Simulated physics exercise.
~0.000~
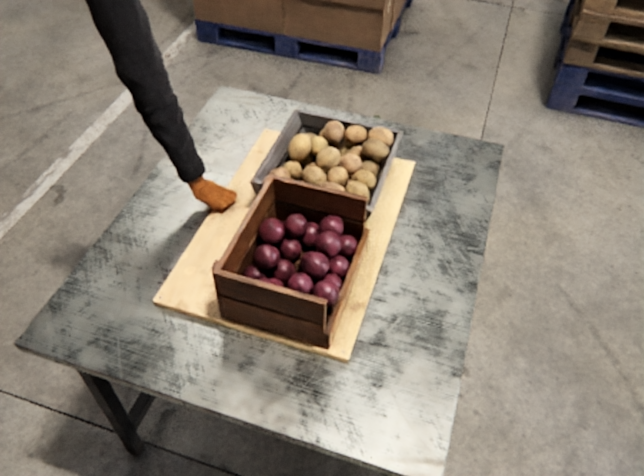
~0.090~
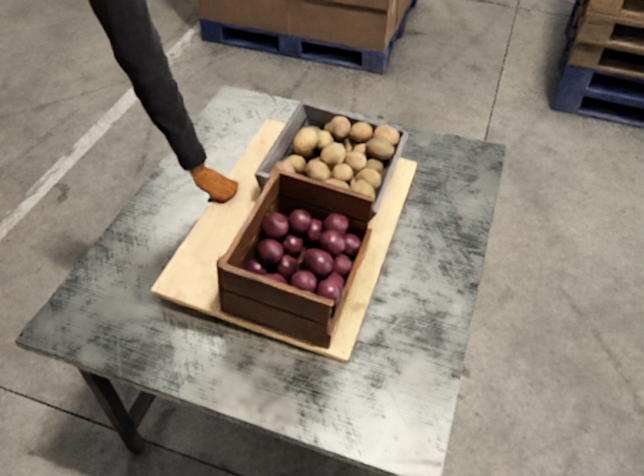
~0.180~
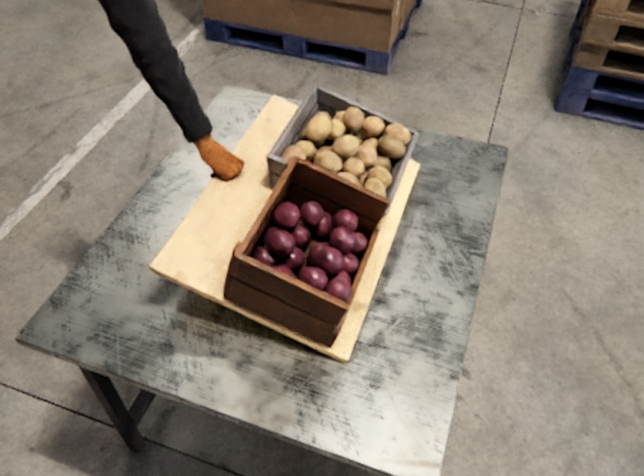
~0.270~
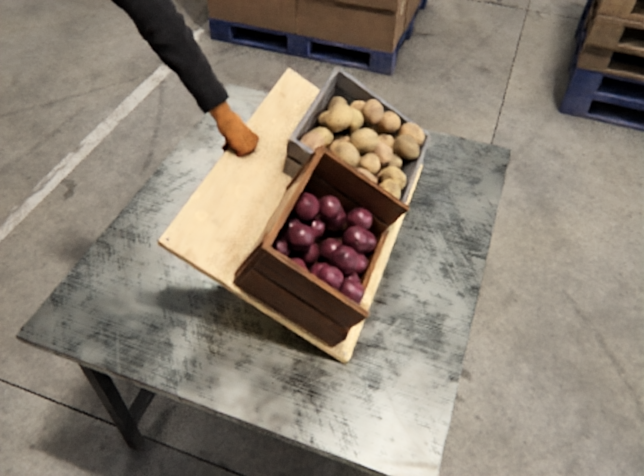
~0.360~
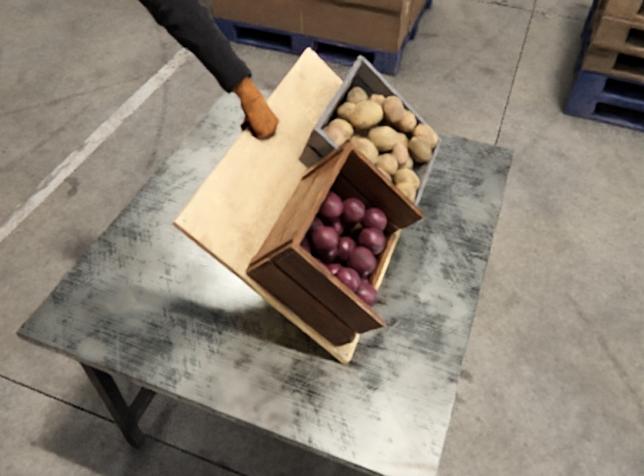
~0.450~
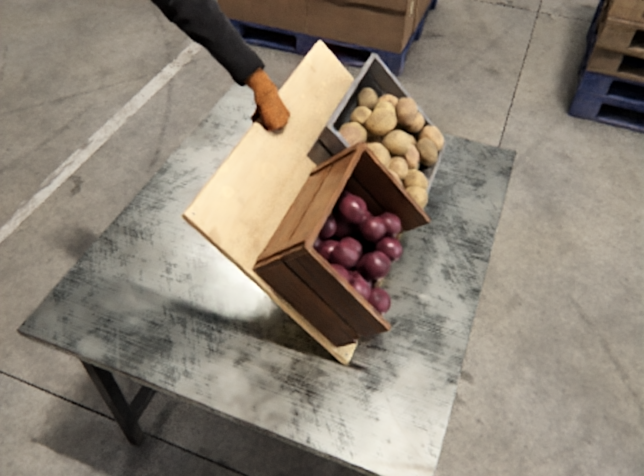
In the video, an orange-gloved hand lifts the left side of a board on a table, steadily tilting it steeply to the right, while potatoes in a grey crate and red onions in a wooden crate stay inside.
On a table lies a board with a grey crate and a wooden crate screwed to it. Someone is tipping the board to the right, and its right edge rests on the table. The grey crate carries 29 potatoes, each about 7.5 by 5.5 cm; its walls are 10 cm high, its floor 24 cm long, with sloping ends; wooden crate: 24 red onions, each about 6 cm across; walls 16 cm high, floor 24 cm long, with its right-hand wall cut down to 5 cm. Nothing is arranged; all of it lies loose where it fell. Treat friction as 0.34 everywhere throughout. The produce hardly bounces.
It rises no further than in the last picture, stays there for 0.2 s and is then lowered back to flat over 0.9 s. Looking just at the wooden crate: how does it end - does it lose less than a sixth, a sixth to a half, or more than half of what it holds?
It spills one sixth to one half.
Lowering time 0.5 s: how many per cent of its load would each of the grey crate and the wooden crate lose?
Then the grey crate sheds 0 %, while the wooden crate sheds 40 %.
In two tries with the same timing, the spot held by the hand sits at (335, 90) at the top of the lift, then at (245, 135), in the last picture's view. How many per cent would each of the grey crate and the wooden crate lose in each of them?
The grey crate would lose 60 per cent in the first try and 0 per cent in the second, the wooden crate 50 and then 30 per cent.
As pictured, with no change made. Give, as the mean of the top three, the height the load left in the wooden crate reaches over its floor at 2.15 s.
It stands close to 7 cm high.
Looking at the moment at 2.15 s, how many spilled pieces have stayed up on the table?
I'd put it at close to 4.
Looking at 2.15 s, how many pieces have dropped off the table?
Roughly 5.
After 0.72 s, tilt 43°; the grey crate has all 29 and the wooden crate is down by 9 of 24.
After 1.06 s, tilt 25°; the grey crate has all 29 and the wooden crate is down by 9 of 24.
After 1.54 s, tilt 0°; the grey crate has all 29 and the wooden crate is down by 9 of 24.
Outcome (at 2.15 s), the grey crate has all 29 and the wooden crate is down by 9 of 24. Asked share, 9 of 24, 38 per cent.
